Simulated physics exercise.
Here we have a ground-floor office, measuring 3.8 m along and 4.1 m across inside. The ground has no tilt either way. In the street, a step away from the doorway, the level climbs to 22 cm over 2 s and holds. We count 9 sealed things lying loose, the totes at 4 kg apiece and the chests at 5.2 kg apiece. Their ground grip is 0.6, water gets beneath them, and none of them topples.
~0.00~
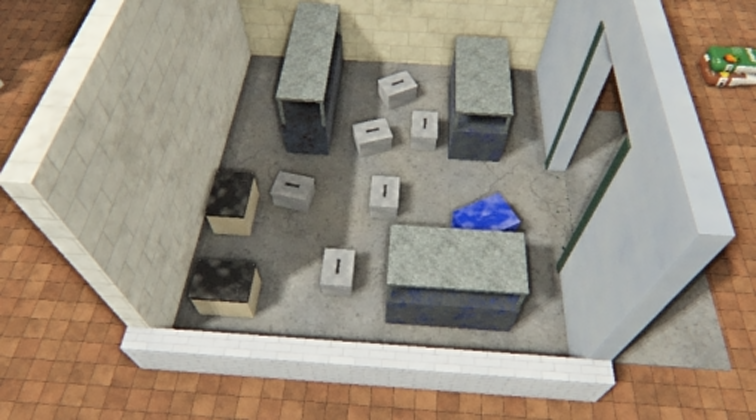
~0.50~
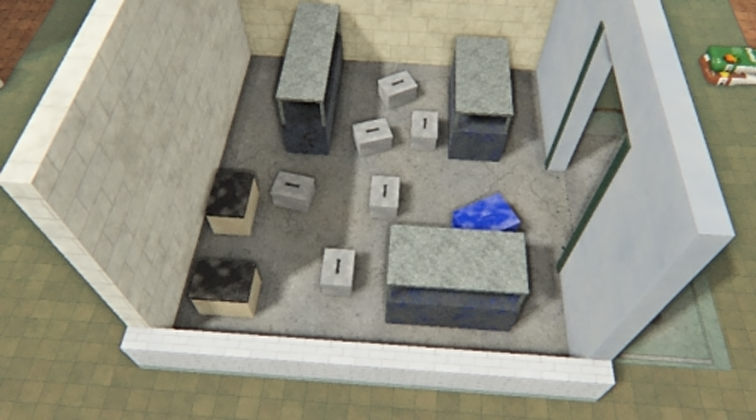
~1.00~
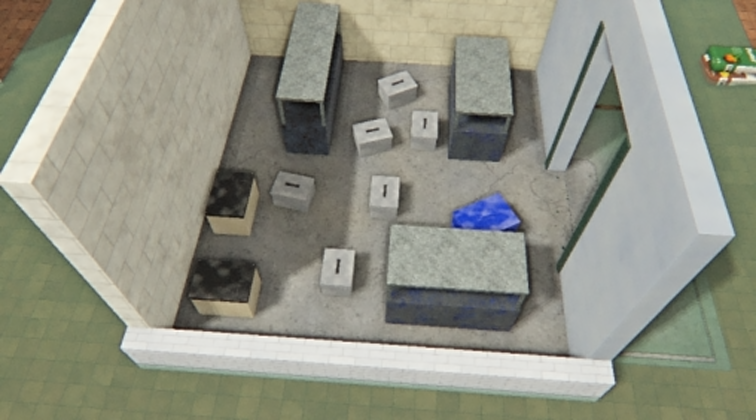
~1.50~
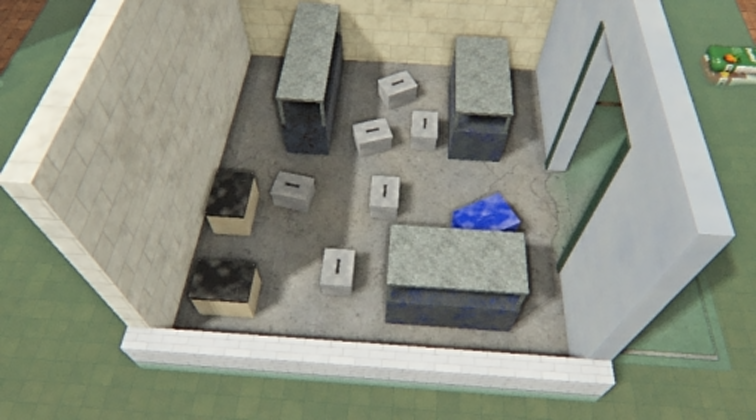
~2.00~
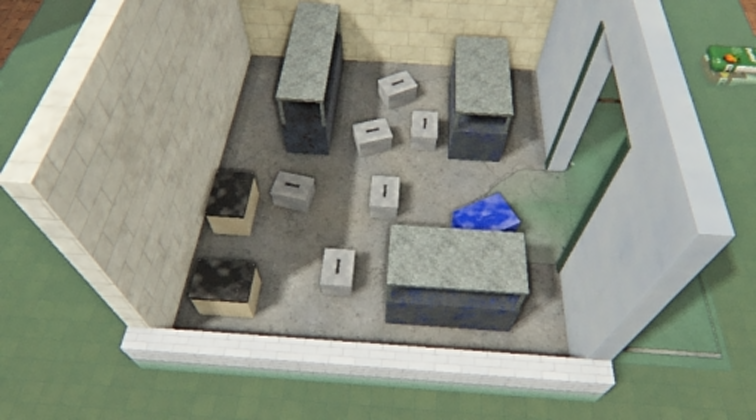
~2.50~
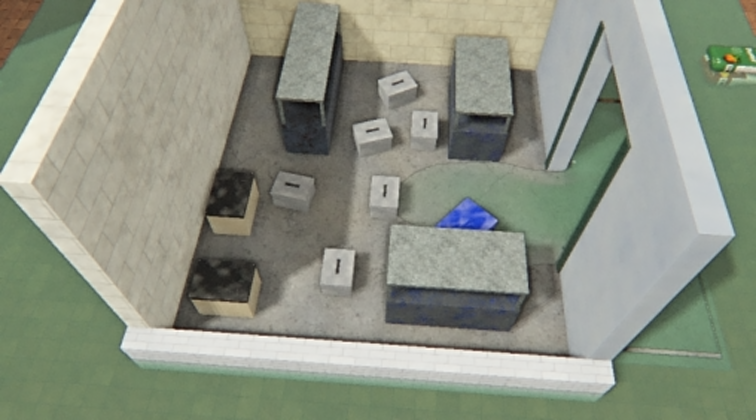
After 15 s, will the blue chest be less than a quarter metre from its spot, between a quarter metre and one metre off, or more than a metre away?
The blue chest will be more than a metre away.
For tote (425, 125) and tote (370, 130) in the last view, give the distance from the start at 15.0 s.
The first is 60 cm from its start, the second 140 cm.
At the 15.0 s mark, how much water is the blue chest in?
Around 13 cm.
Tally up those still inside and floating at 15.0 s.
Count: 9.
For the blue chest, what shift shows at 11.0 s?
Roughly 200 centimetres by that point.
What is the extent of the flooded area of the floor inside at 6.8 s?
About 13 m2.
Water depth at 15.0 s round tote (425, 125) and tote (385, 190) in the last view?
I'd put it at 11 cm and 19 cm respectively.
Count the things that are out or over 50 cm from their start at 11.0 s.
My count gives 7.
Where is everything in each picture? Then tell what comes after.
The blue chest at (486, 217), on the bottom; water covers 0.0 m2; 0 of 9 have shifted, in the first picture.
The blue chest at (486, 217), on the bottom; 0.0 m2 under water; 0 of 9 have shifted, in the second picture.
The blue chest at (486, 217) rests on the ground; 0.0 m2 under water; 0 of 9 have shifted, in the third picture.
The blue chest at (486, 217) rests on the ground; water covers 0.0 m2; 0 of 9 have shifted, in the fourth picture.
The blue chest at (486, 217), on the bottom; 0.6 m2 under water; 0 of 9 have shifted, in the fifth picture.
The blue chest at (465, 225), on the bottom, 25 cm from its start; 1.8 m2 under water; 1 of 9 have shifted, in the sixth picture.
After 3.5 s the blue chest is near (363, 214), 1.2 m from its start, afloat; 1 afloat.
After 6.8 s the blue chest is near (276, 274), 2.2 m from its start, afloat; 6 afloat.
After 11.0 s the blue chest is near (270, 247), 2.2 m from its start, afloat; 9 afloat.
After 15.0 s the blue chest is near (304, 206), 1.8 m from its start, afloat; 9 afloat.
